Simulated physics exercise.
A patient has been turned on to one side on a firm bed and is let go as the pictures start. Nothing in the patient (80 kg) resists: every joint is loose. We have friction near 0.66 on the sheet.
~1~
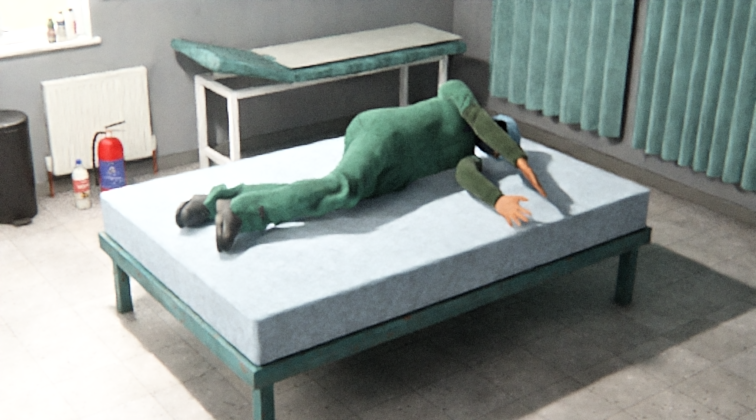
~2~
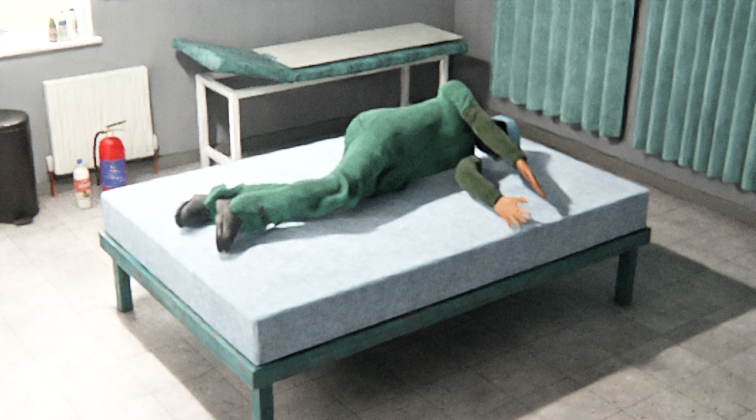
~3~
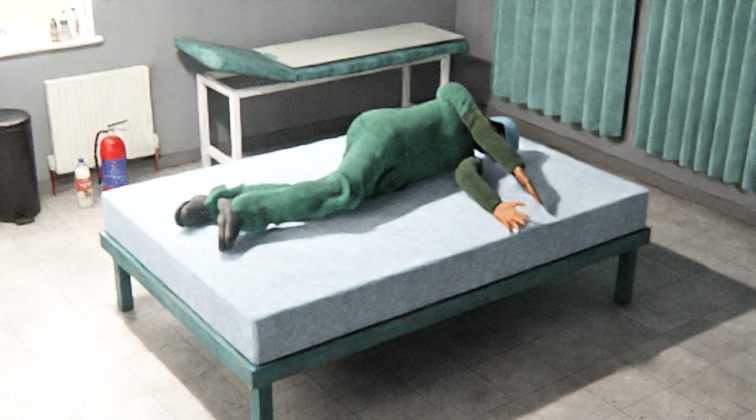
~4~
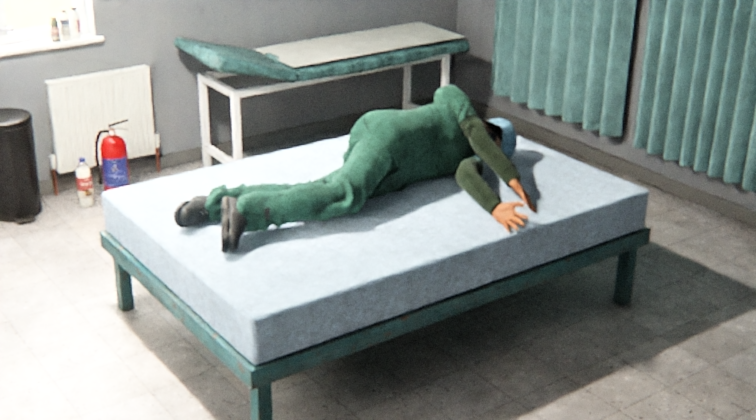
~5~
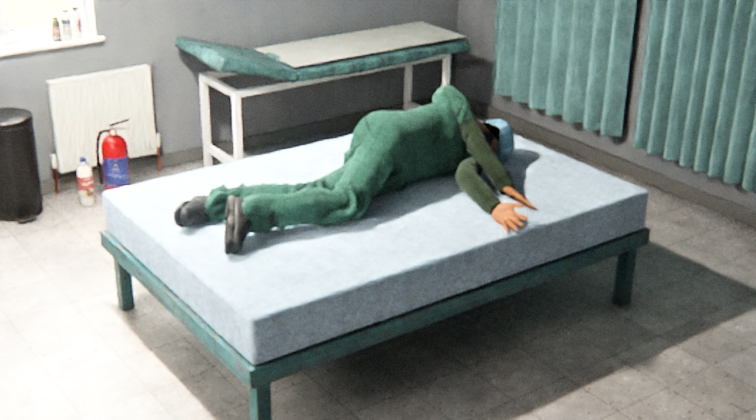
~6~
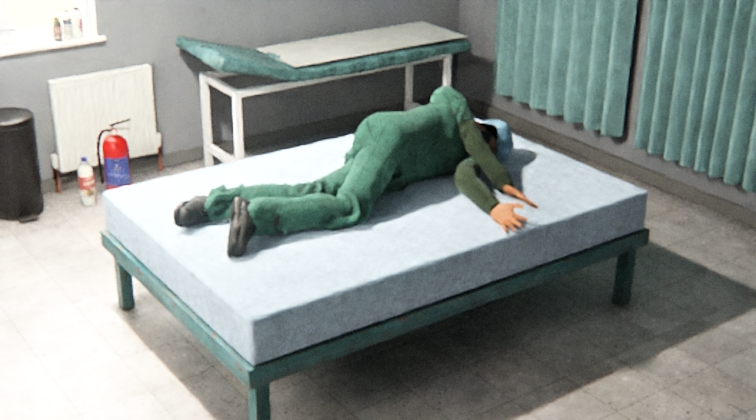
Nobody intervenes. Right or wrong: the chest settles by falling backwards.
Right.
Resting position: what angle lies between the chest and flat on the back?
Around 60 degrees from flat on the back.
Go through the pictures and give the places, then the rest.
The first frame shows chest (452, 129); shoulders at 70°.
The second frame shows chest (452, 129); shoulders at 70°.
The third frame shows chest (451, 130); shoulders at 70°.
The fourth frame shows chest (450, 133); shoulders at 70°.
The fifth frame shows chest (448, 133); shoulders at 65°.
The sixth frame shows chest (446, 134); shoulders at 65°.
Then, 0.22 s after the last picture the chest is turned 55° from lying flat on the back, near (442, 134) in the last picture's view.
Then, 0.62 s after the last picture the chest is turned 55° from lying flat on the back, near (441, 134) in the last picture's view.
Then, 1.22 s after the last picture the chest is turned 55° from lying flat on the back, near (441, 134) in the last picture's view.
In the final state, chest sinks back.
